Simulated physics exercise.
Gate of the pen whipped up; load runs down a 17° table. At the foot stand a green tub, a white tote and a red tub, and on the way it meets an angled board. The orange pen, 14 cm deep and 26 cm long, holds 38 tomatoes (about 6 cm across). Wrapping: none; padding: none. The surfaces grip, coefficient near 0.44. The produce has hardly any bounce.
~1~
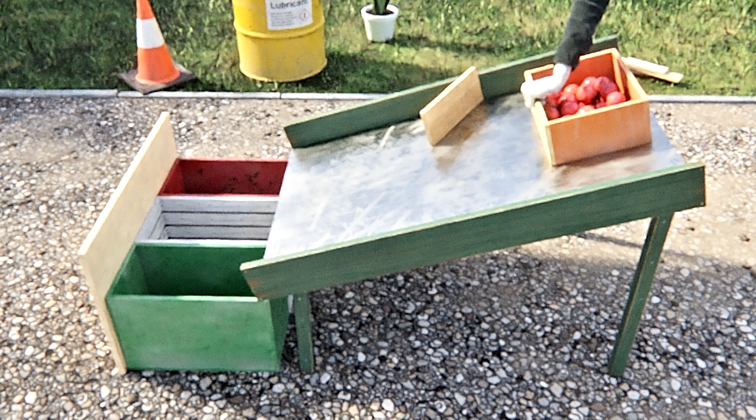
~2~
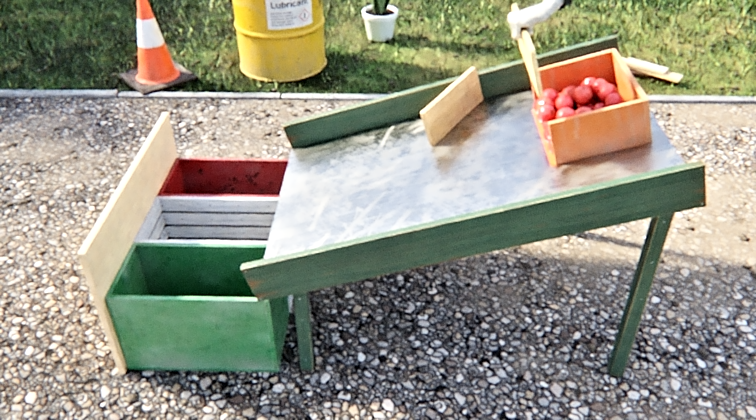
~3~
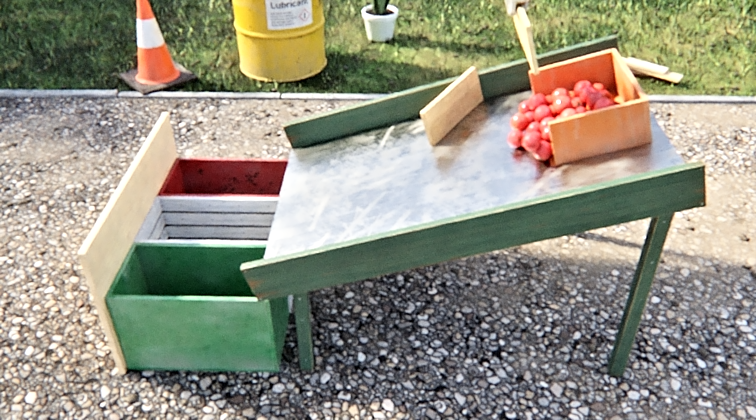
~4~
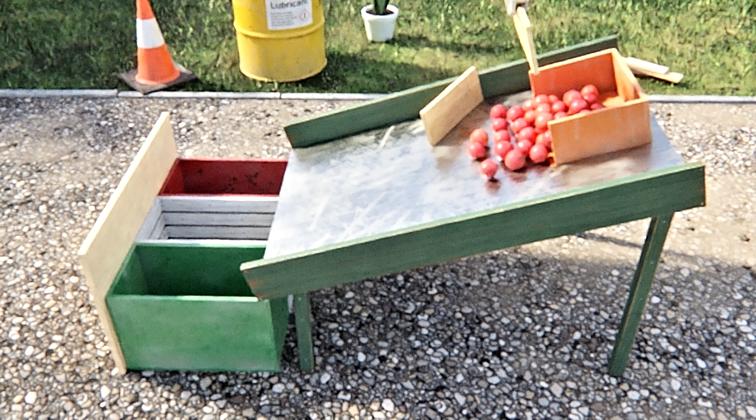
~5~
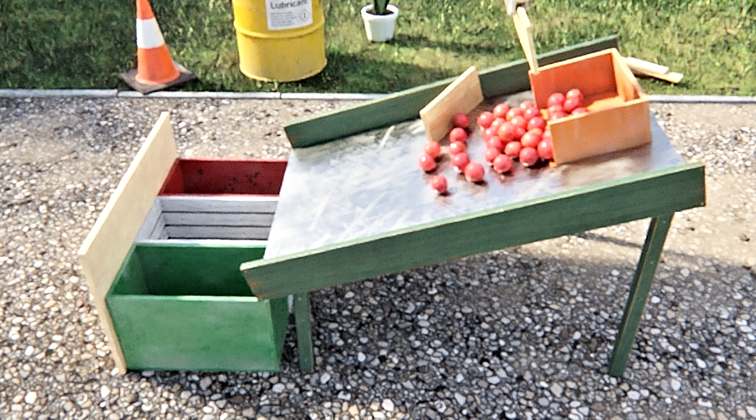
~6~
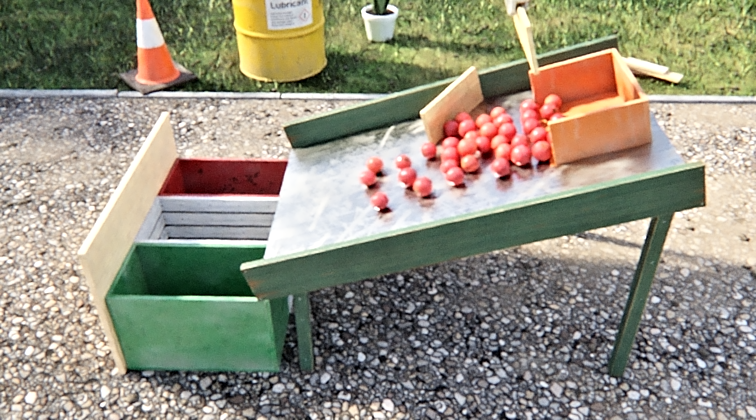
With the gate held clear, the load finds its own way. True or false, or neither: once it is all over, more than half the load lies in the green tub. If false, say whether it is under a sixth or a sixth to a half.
False, a sixth to a half.
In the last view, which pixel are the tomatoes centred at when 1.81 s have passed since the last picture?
Near (192, 287).
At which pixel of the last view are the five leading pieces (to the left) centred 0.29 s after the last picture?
About (253, 214).
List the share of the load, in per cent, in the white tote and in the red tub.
Shares: Approx. 70 % and 0 %.
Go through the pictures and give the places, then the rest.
In the first picture (places track the rim corner closest to us here), orange pen (643, 100); green tub (265, 299); all still inside.
In the second picture, orange pen (643, 100).
In the third picture, orange pen (643, 100); 8 out, the lowest tomato at (517, 139).
In the fourth picture, orange pen (643, 100); 15 out, the lowest tomato at (476, 151).
In the fifth picture, orange pen (643, 100); 26 out, the lowest tomato at (427, 163).
In the sixth picture, orange pen (643, 100); green tub (265, 299); 33 out, the lowest tomato at (368, 179).
Then, 0.29 s after the last picture, 2 in the white tote, 34 on the slope and 2 in the air.
Then, 0.65 s after the last picture, 3 in the green tub, 8 in the white tote, 21 on the slope and 6 in the air.
Then, 1.16 s after the last picture, 11 in the green tub, 19 in the white tote, 5 on the slope and 3 in the air.
Outcome (1.81 s after the last picture), 11 in the green tub, 26 in the white tote and 1 on the ground. Asked share, 11 of 38, 29 per cent.
